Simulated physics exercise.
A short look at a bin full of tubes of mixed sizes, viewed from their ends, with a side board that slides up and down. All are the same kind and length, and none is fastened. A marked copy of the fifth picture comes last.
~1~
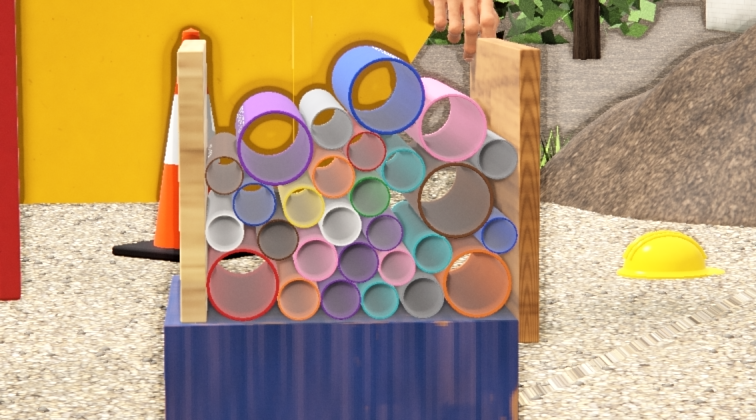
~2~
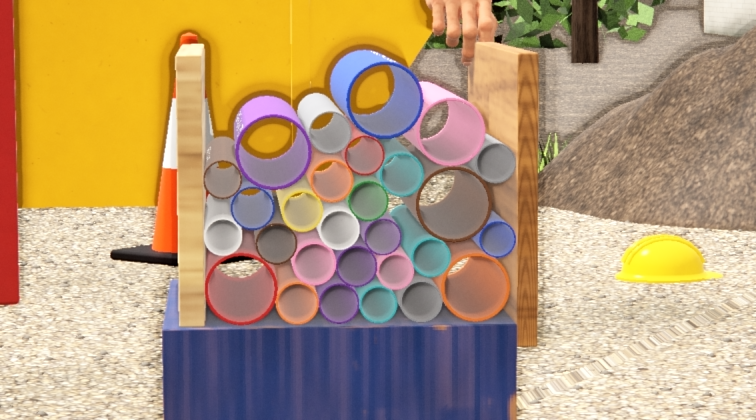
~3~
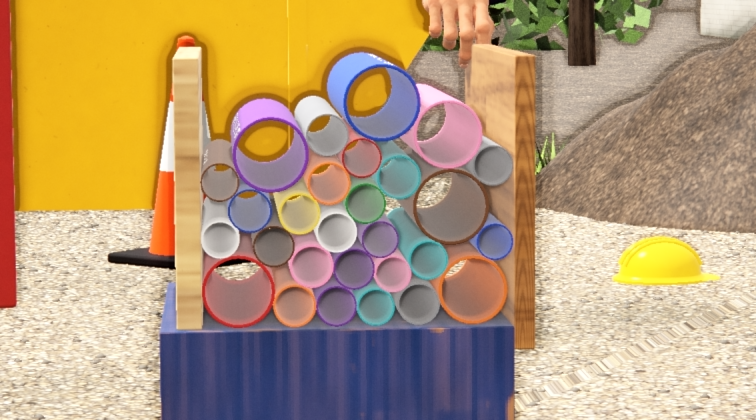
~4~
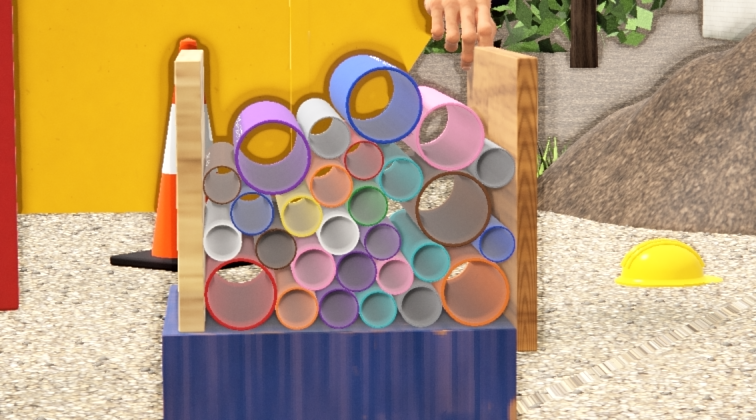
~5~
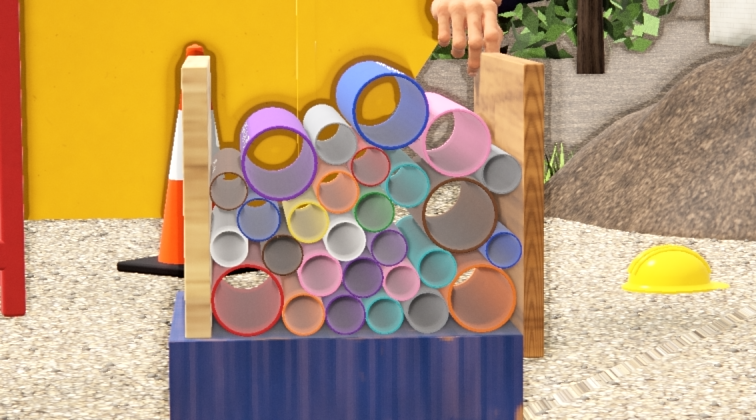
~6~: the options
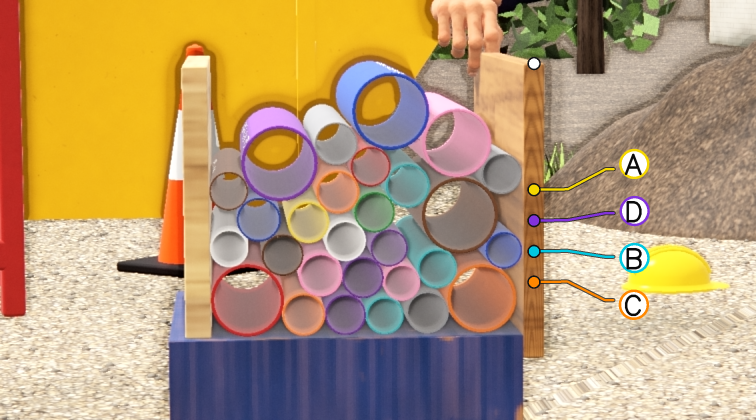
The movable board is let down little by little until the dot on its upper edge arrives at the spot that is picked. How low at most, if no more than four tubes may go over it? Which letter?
Down to B.
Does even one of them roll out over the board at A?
At A: No.
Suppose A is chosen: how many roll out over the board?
With A, none.
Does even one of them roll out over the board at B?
At B: Yes.
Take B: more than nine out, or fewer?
At B, fewer than nine.
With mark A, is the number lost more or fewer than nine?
It loses fewer than nine.
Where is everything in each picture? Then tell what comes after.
A grey tube (332, 128); side board (502, 176); a red tube (243, 285), in the first picture.
A red tube (242, 289); an orange tube (476, 287), in the second picture.
A brown tube (451, 206); a white tube (220, 239), in the third picture.
A turquoise tube (401, 180); a grey tube (330, 138), in the fourth picture.
Side board (506, 191); a red tube (248, 300); an orange tube (482, 298), in the fifth picture.
On the marked copy, A at (534, 190); B at (534, 251); C at (534, 282); D at (534, 221); the white dot at (534, 64).
Following B. Soon after the start, top of the board (523, 149).
Later, top of the board (523, 246).
In the end, top of the board (523, 250), three out over the board.
As for the rest, A none out over the board; C more than four out over the board; D three out over the board.
